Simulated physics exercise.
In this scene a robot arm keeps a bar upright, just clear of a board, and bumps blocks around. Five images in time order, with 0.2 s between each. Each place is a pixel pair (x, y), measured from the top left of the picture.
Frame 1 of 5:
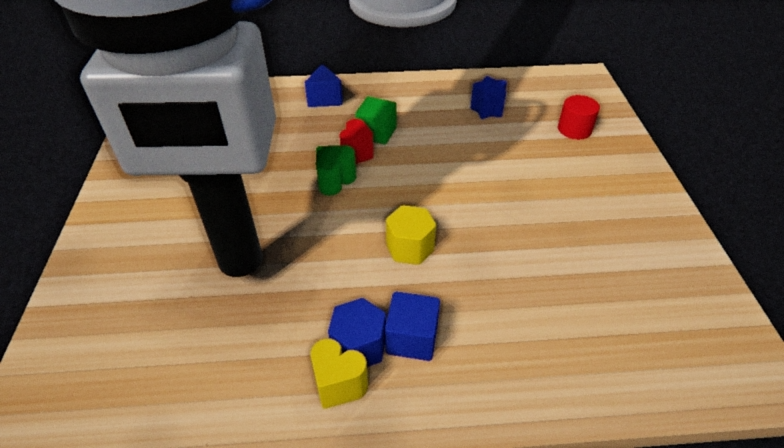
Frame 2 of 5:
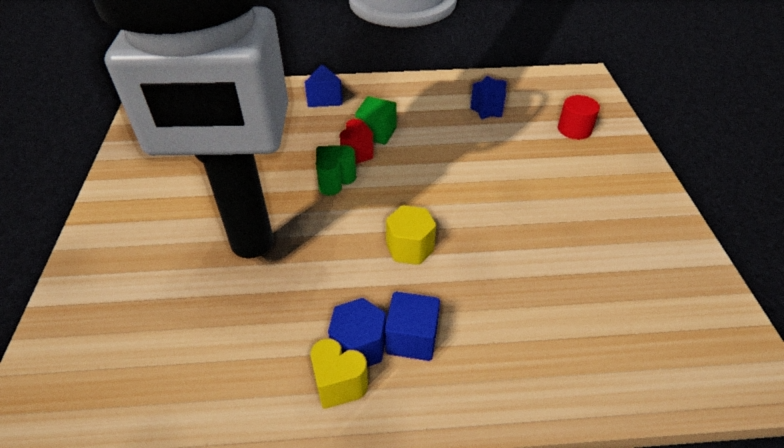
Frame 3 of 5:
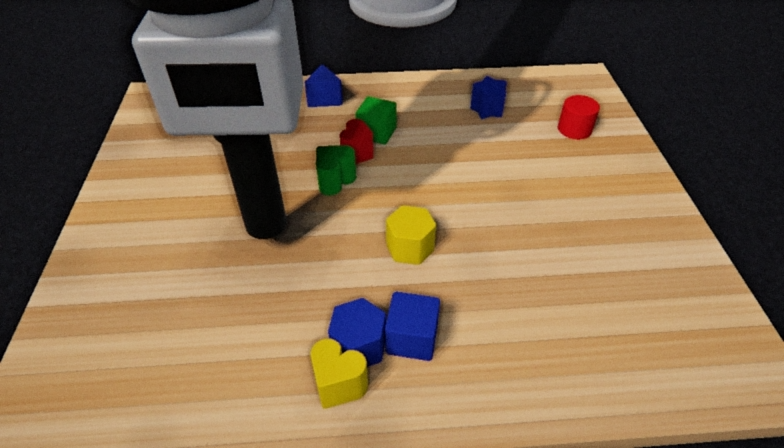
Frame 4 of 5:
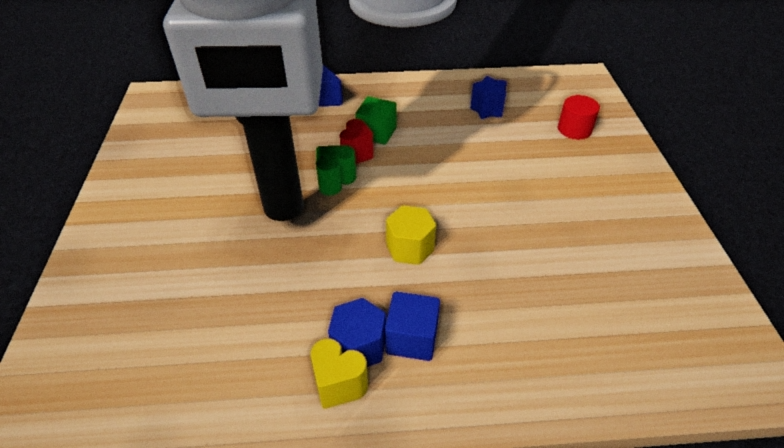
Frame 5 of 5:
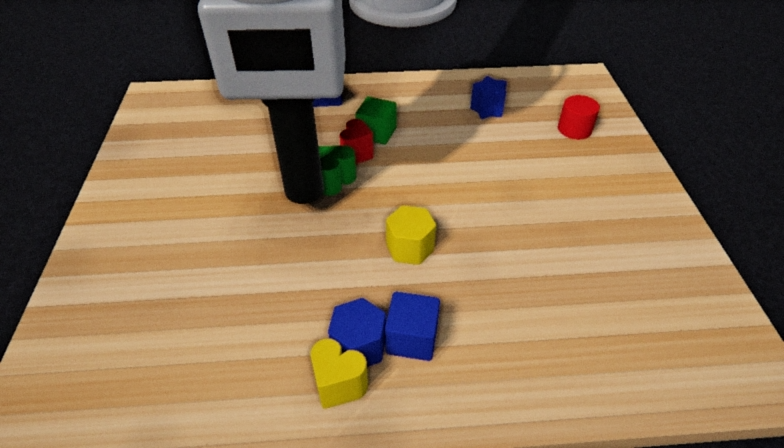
We see a gray robotic arm with a black bar move steadily up and to the right over a wooden board of colored blocks, nearing the green heart-shaped block and covering the blue triangular piece, while the blocks stay still.
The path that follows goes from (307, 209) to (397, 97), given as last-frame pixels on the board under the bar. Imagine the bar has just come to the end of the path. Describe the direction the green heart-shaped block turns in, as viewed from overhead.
Verdict: Clockwise.
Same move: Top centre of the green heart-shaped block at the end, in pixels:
About (394, 118).
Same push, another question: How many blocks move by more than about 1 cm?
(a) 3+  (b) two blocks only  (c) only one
a
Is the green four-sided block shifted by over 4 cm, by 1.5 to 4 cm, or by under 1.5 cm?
My answer is that it shifts over 4 cm.
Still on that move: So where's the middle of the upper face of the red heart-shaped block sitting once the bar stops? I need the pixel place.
Its top middle will sit at (419, 106).
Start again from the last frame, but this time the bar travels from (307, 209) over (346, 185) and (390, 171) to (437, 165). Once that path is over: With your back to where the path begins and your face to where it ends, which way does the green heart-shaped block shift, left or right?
It is pushed towards the left-hand side.
On the path given first. One third of the way, bar (340, 148); green heart-shaped block (377, 130), turned 60° clockwise; red heart-shaped block (389, 112), turned 65° anticlockwise; green four-sided block (385, 95), turned 20° anticlockwise.
Two thirds of the way, bar (371, 111); green heart-shaped block (394, 118); red heart-shaped block (420, 106), turned 80° anticlockwise; green four-sided block (395, 87), turned 20° anticlockwise.
At the end, bar (397, 79); blue triangular piece in place; green heart-shaped block (394, 118), turned 165° clockwise; red heart-shaped block (419, 106), turned 80° anticlockwise; green four-sided block (428, 69), turned 55° clockwise.
